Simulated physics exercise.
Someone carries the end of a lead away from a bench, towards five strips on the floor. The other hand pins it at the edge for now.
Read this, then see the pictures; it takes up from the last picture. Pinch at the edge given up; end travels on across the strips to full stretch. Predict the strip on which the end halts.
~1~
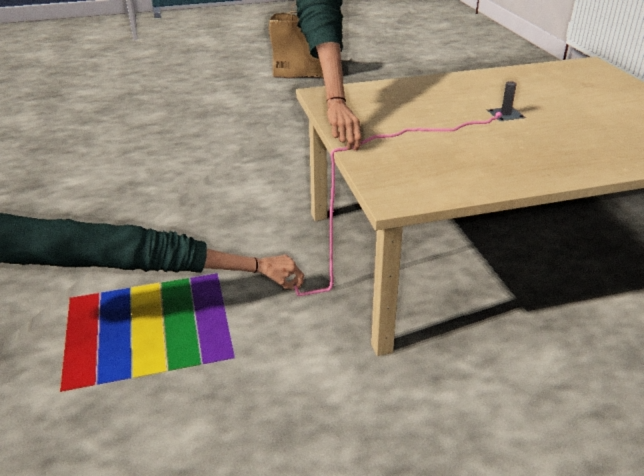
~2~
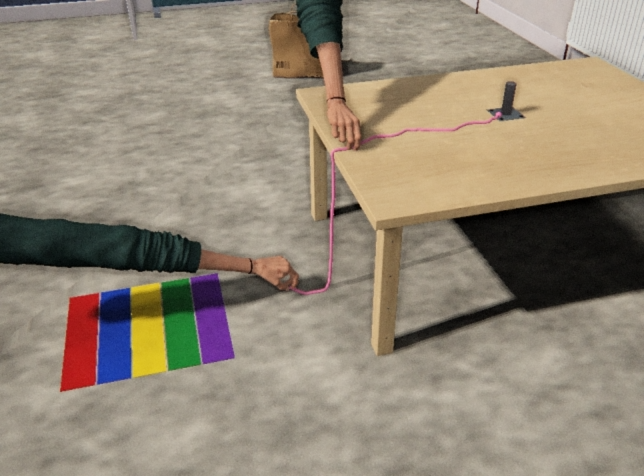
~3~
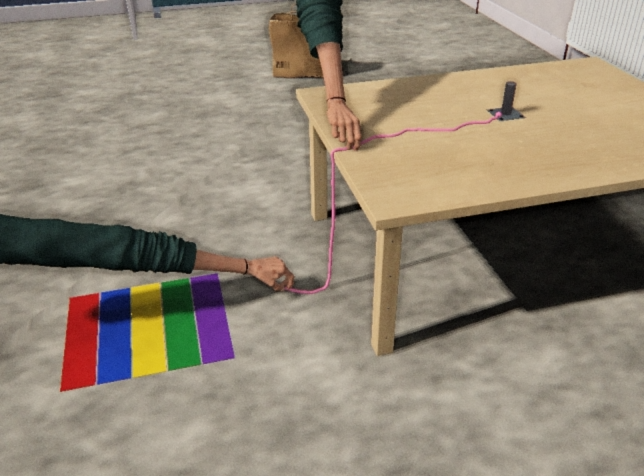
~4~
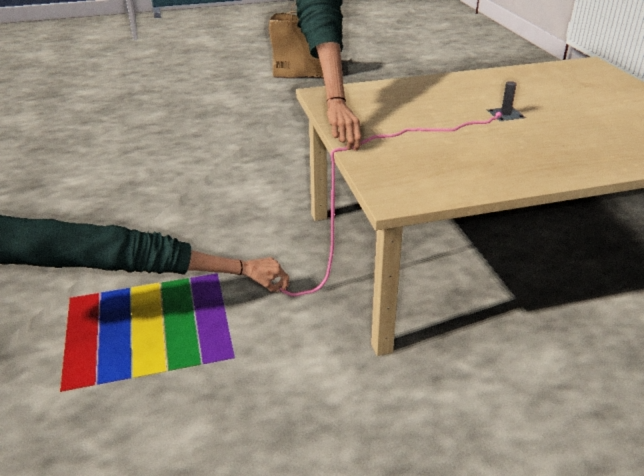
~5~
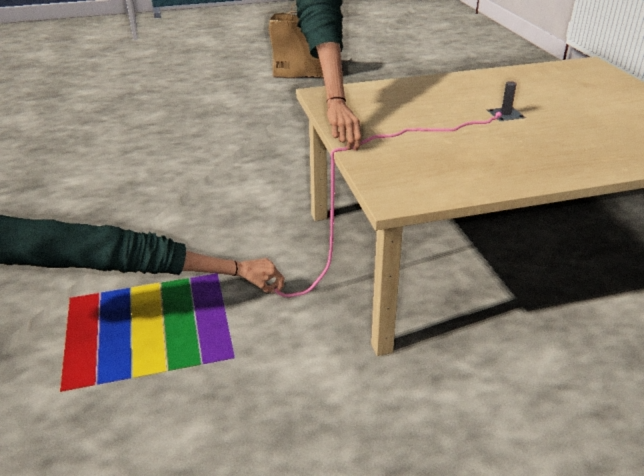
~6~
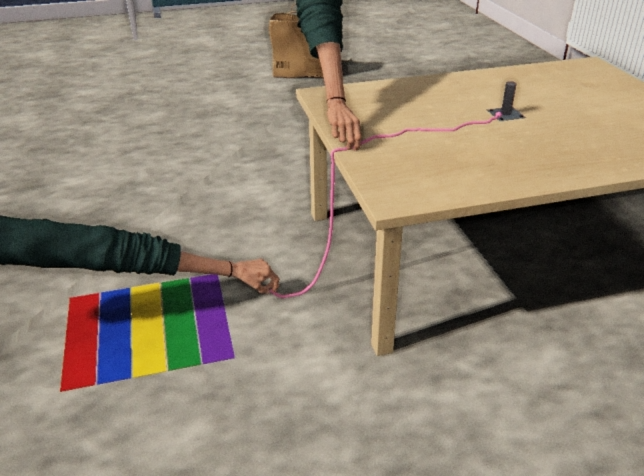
The green strip.
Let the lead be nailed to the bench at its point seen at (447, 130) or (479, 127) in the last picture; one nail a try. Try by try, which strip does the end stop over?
The end reaches green and then green.
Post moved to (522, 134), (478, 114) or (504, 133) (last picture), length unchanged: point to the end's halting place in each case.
Per try, approx.: (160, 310); (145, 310); (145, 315).
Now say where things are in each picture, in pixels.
End (295, 286); purple (216, 344); green (183, 350); yellow (149, 356); blue (115, 363); red (79, 369), in the first picture.
End (290, 287); lead through (481, 123) (427, 130) (371, 138) (334, 173) (332, 228) (330, 279), in the second picture.
End (286, 288), in the third picture.
End (281, 289); lead through (481, 123) (427, 130) (371, 138) (333, 173) (333, 227) (326, 280), in the fourth picture.
End (276, 290), in the fifth picture.
End (271, 290); lead through (481, 123) (427, 130) (371, 138) (333, 173) (331, 228) (315, 281), in the sixth picture.
Soon after, end near (223, 299); over purple.
Then, end near (192, 304); over green.
At full stretch, end near (174, 307); over green. Over green.
